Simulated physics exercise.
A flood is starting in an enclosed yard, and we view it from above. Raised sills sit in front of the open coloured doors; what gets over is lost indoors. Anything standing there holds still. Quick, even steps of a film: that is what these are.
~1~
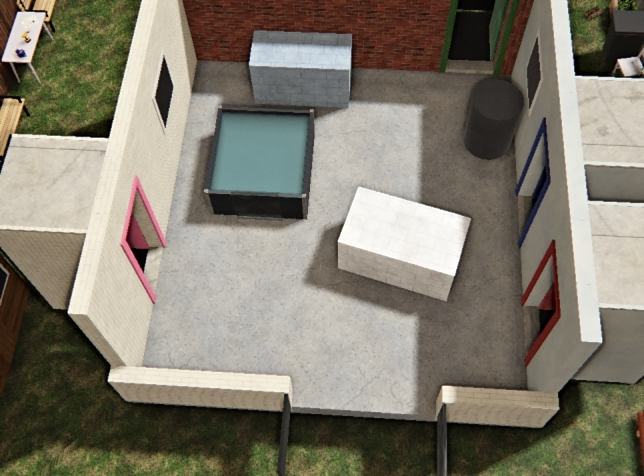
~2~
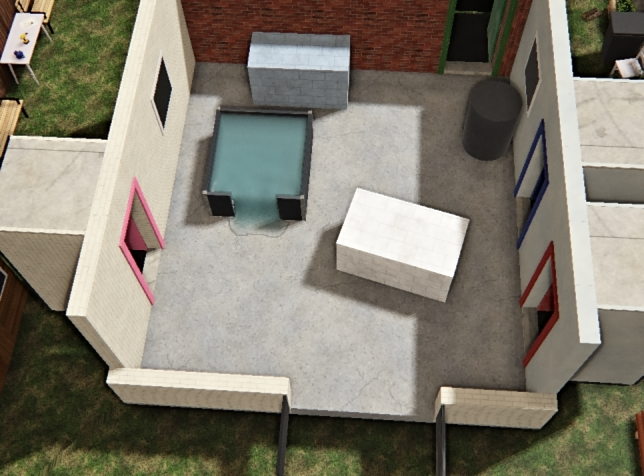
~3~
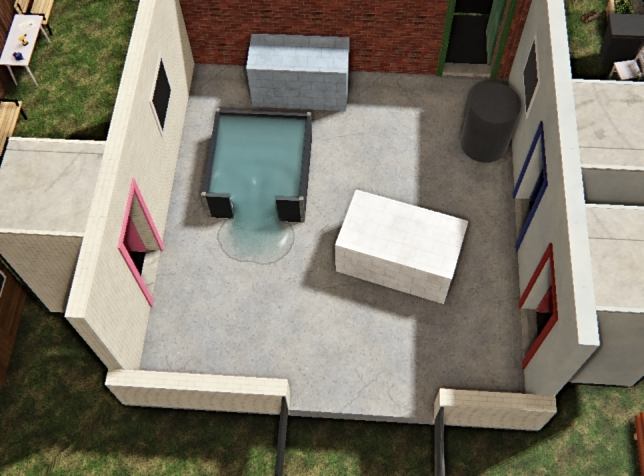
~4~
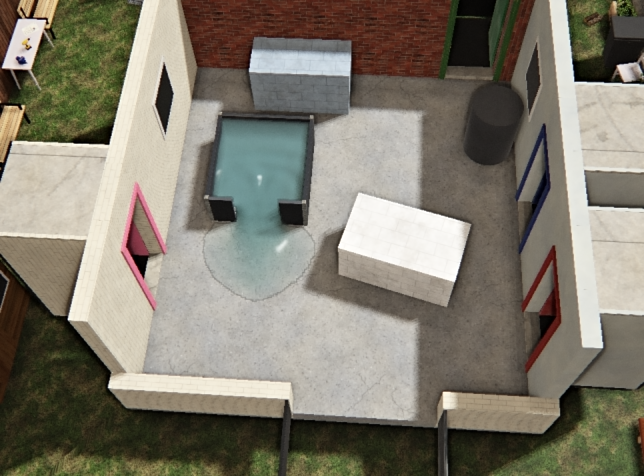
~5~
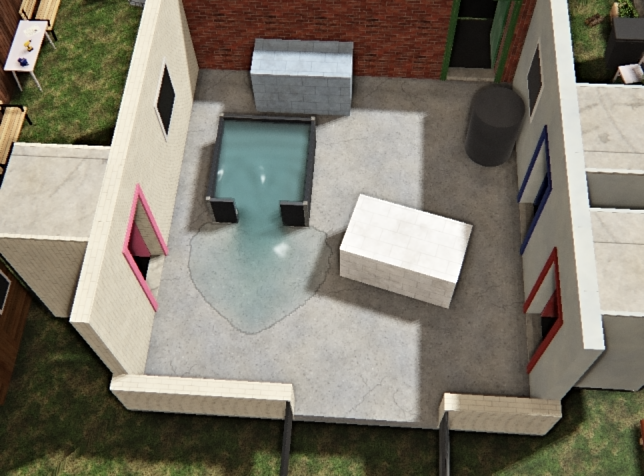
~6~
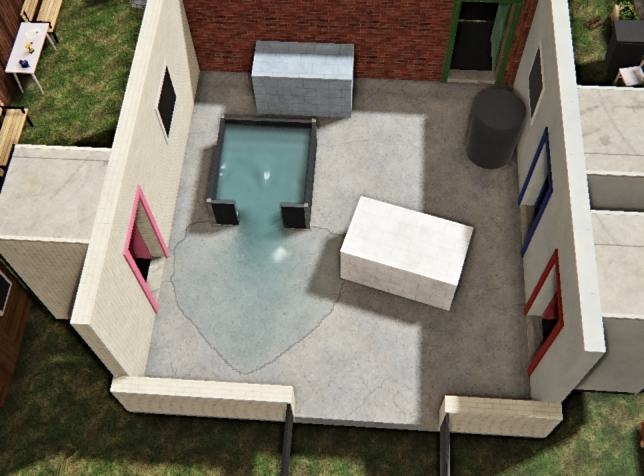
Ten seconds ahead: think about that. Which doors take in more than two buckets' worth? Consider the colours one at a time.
My prediction: The blue door lets in little enough there. The green door lets in little enough there. The red door lets too much in there. The pink door lets too much in there.
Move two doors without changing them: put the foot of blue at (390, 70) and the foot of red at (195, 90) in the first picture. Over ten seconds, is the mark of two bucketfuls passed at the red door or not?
Well, the red one simply keeps within it.
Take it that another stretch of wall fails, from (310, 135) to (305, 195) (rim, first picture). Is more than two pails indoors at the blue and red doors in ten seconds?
Blue door: Crosses the line; red door: Falls short.
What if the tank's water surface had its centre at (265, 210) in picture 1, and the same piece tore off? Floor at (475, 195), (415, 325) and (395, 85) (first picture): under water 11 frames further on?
Going through them in that order: Still bare, still bare and still bare.
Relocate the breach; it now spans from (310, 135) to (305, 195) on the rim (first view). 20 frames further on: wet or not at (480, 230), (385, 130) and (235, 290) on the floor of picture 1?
In turn: Awash, awash, awash.
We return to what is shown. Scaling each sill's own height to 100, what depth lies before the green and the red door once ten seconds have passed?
0 and 240 %, in that order.
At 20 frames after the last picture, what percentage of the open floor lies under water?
Some 35 in a hundred.
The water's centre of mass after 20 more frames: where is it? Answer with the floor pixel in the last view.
It's close to (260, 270).
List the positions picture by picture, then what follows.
The water tank at (261, 153) is whole and still, in the first frame.
The front is at (278, 232), out from the gap at (256, 208), in the second frame.
Water pours out at (255, 211) and has run to (271, 259), in the third frame.
Water pours out at (258, 214) and has run to (263, 294), in the fourth frame.
Water pours out at (260, 215) and has run to (257, 326), in the fifth frame.
Water pours out at (260, 217) and has run to (254, 364), in the sixth frame.
A moment on, water covers 30 % of the floor; the blue door not reached, the green door not reached, the red door not reached, the pink door wet at the sill, nothing in.
Next, water covers 35 % of the floor; the blue door not reached, the green door not reached, the red door not reached, the pink door under two buckets in.
Then, water covers 35 % of the floor; the blue door not reached, the green door not reached, the red door not reached, the pink door under two buckets in.
Later, water covers 50 % of the floor; the blue door not reached, the green door not reached, the red door under two buckets in, the pink door over two buckets in.
In the end, water covers 60 % of the floor; the blue door wet at the sill, nothing in, the green door not reached, the red door over two buckets in, the pink door over two buckets in.
